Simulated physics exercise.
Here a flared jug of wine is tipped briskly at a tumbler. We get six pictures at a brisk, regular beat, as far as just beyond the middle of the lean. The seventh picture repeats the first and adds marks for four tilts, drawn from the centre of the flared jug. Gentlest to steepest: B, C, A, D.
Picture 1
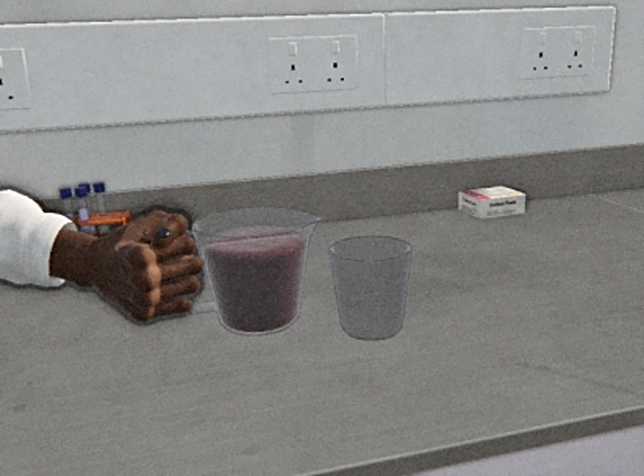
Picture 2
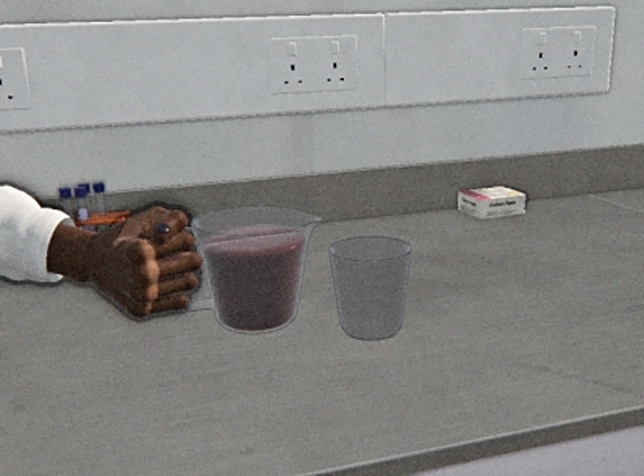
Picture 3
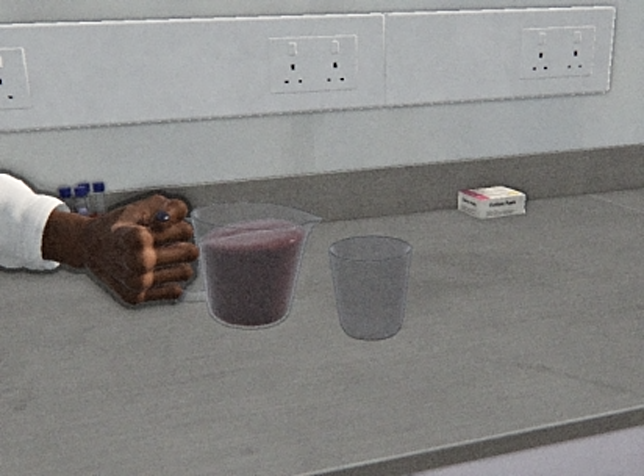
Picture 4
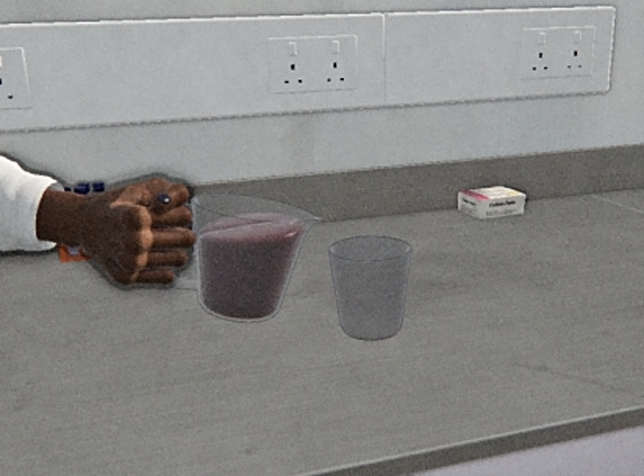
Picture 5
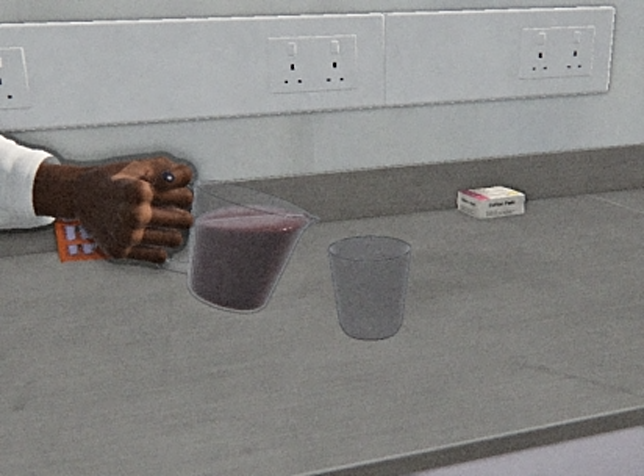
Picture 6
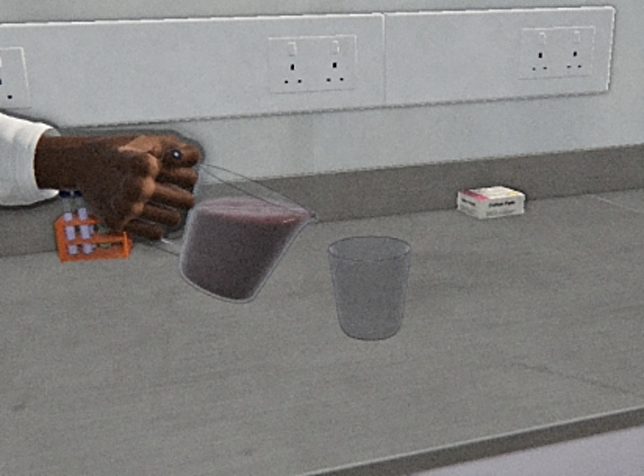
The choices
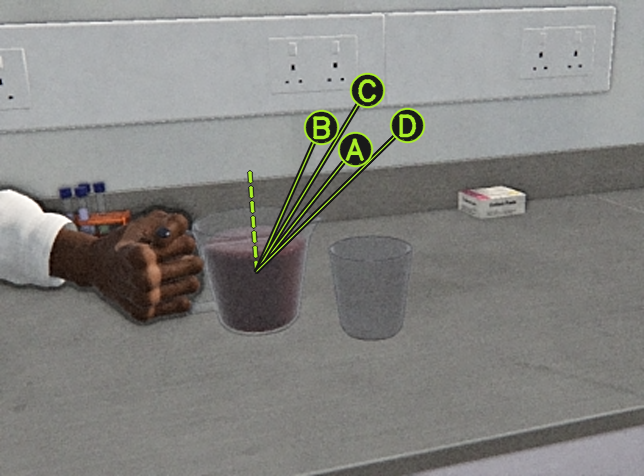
A hand lifts a jug of dark red liquid and tilts it rightward beside an empty tumbler.
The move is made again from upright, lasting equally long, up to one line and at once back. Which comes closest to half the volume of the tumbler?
It is D.
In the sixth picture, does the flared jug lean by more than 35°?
No, it does not.
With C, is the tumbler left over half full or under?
Under half.
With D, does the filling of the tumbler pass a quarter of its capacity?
Yes, it does.
On the marked copy, A at (344, 161); B at (313, 142); C at (358, 104); D at (394, 136).
With A, the tumbler ends with about 34 % of what it can hold.
With B, the tumbler ends with about 8 % of what it can hold.
With C, the tumbler ends with about 19 % of what it can hold.
With D, the tumbler ends with about 50 % of what it can hold.
